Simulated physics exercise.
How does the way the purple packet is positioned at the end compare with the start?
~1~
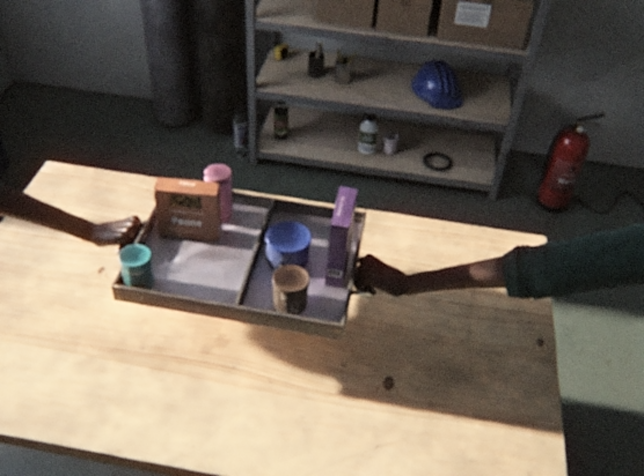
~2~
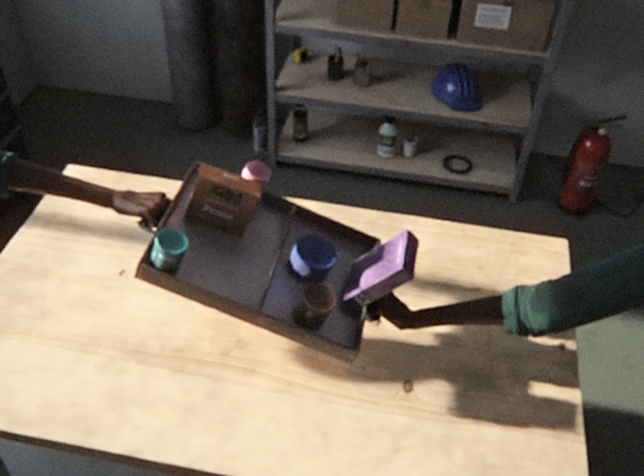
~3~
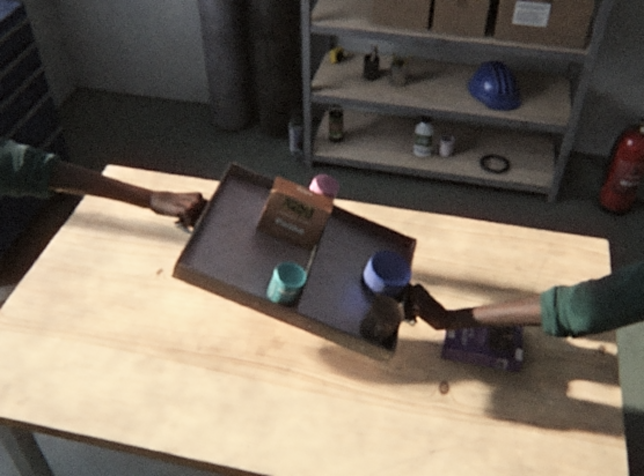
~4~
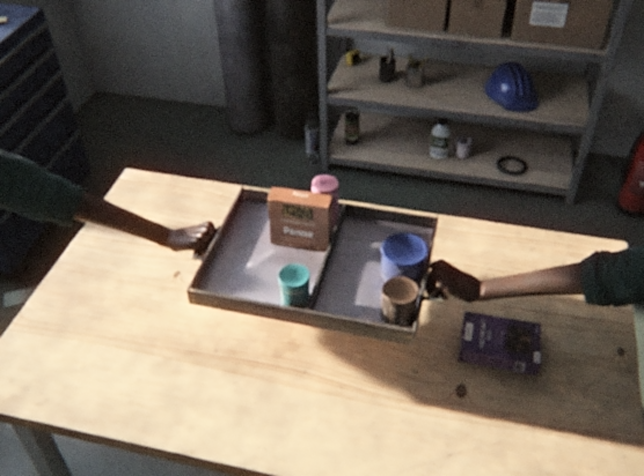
At the start the purple packet stands upright on the tray. At the end it lies on its side on the table.
